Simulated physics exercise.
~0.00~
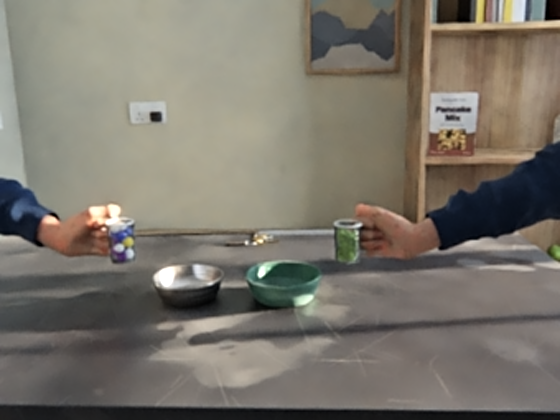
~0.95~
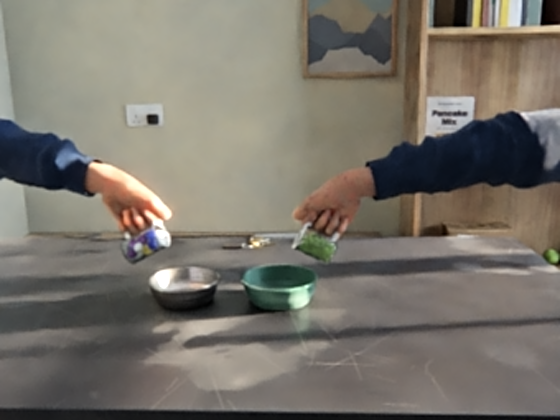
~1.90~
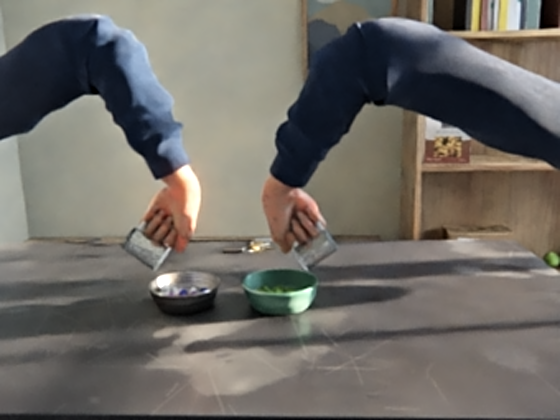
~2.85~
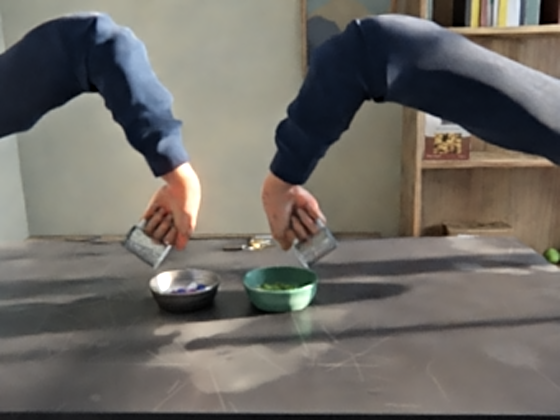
The footage shows two hands holding small cups over a dark table, moving them inward and tipping them upside down above two shallow dishes, and small colourful pieces from the left cup and green ones from the right end up inside the metallic and green dishes.
